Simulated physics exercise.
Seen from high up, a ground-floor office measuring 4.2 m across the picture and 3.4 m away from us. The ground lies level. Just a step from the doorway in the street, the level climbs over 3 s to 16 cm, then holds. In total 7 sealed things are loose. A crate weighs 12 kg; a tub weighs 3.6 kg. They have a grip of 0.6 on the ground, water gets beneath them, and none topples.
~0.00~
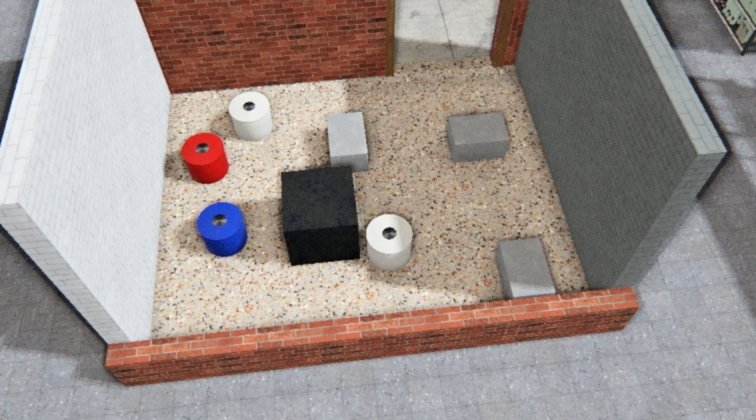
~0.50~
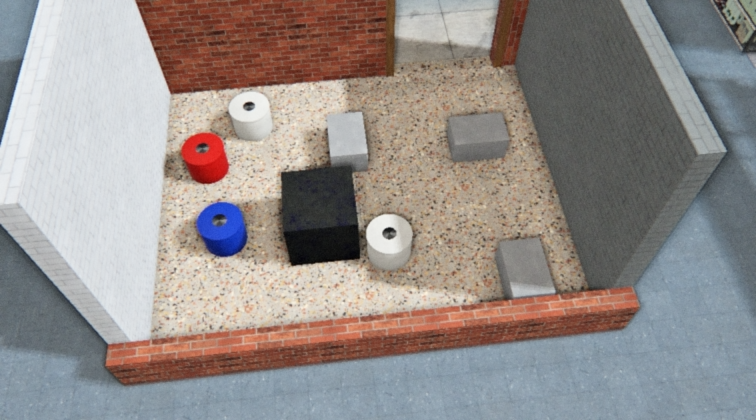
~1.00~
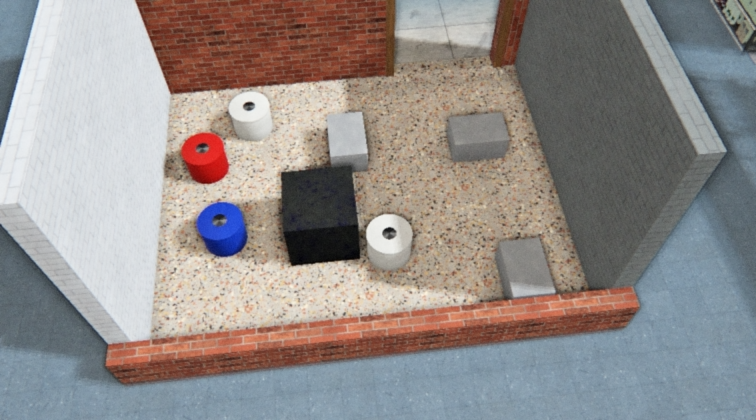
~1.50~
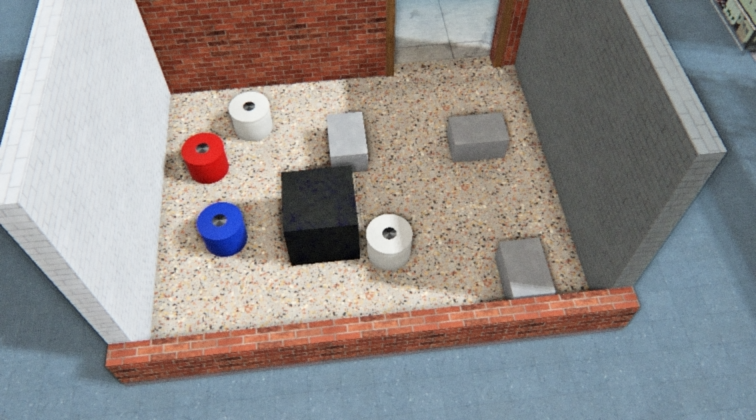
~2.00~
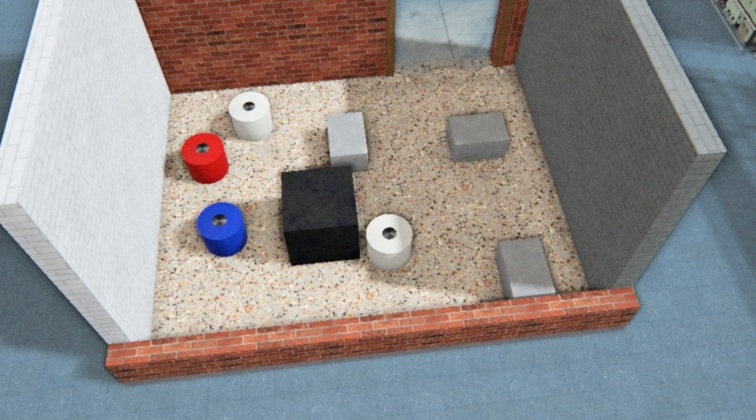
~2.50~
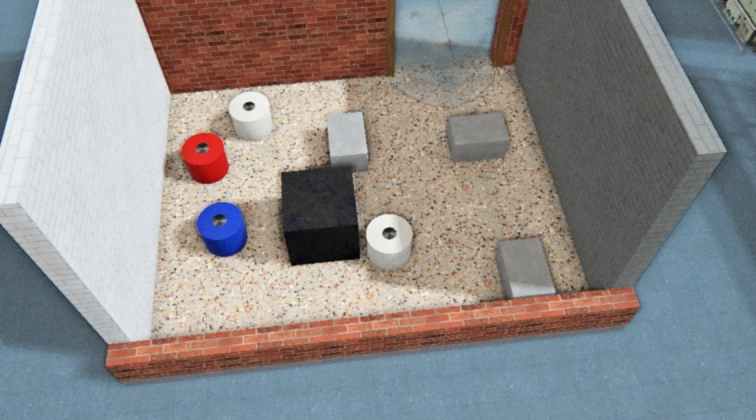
A black block stands near the middle of a speckled-floored room with brick and pale walls, seen from high above with its top open. Red and blue tubs sit at left, one white tub behind them and another right of the block, with three grey blocks around. Bluish water covers the paving outside, then spreads thinly through the back doorway, while the objects and camera stay still.
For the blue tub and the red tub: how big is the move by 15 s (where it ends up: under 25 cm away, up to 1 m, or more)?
Expect the blue tub to be a little shifted and the red tub to be well off its spot.
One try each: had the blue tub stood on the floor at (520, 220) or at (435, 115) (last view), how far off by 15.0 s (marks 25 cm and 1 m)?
From the first spot it would go a long distance, and from the second it would go a long distance.
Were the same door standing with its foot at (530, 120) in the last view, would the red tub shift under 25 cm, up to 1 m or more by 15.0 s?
Well, the red tub really gets moving far.
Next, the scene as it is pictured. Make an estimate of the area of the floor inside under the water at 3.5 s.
I'd estimate close to 2.5 m2.
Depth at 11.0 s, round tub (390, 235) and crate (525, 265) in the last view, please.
First roughly 4 cm, second roughly 8 cm.
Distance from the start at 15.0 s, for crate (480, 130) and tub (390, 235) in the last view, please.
The first is 350 cm from its start, the second 200 cm.
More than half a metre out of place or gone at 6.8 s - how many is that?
Tally at that time: 2.
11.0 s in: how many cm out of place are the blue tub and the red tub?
40 and 80 cm, roughly.
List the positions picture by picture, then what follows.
The blue tub at (220, 221), on the bottom; the red tub at (202, 149), on the bottom; 0.0 m2 under water; 0 of 7 have shifted, in the first picture.
The blue tub at (220, 221), on the bottom; the red tub at (202, 149), on the bottom; water covers 0.0 m2; 0 of 7 have shifted, in the second picture.
The blue tub at (220, 221), on the bottom; the red tub at (202, 149) rests on the ground; water covers 0.0 m2; 0 of 7 have shifted, in the third picture.
The blue tub at (220, 221), on the bottom; the red tub at (202, 149) rests on the ground; water covers 0.0 m2; 0 of 7 have shifted, in the fourth picture.
The blue tub at (220, 221), on the bottom; the red tub at (202, 149), on the bottom; water covers 0.0 m2; 0 of 7 have shifted, in the fifth picture.
The blue tub at (220, 221) rests on the ground; the red tub at (202, 149) rests on the ground; water covers 0.6 m2; 0 of 7 have shifted, in the sixth picture.
After 3.5 s the blue tub is near (220, 221), 0.0 m from its start, aground; the red tub is near (202, 149), 0.0 m from its start, aground; 0 afloat.
After 6.8 s the blue tub is near (220, 221), 0.0 m from its start, aground; the red tub is near (202, 149), 0.0 m from its start, aground; 3 afloat.
After 11.0 s the blue tub is near (259, 201), 0.4 m from its start, afloat; the red tub is near (212, 95), 0.8 m from its start, afloat; 5 afloat.
After 15.0 s the blue tub is near (252, 181), 0.5 m from its start, afloat; the red tub is near (362, 76), 2.0 m from its start, afloat; 7 afloat.
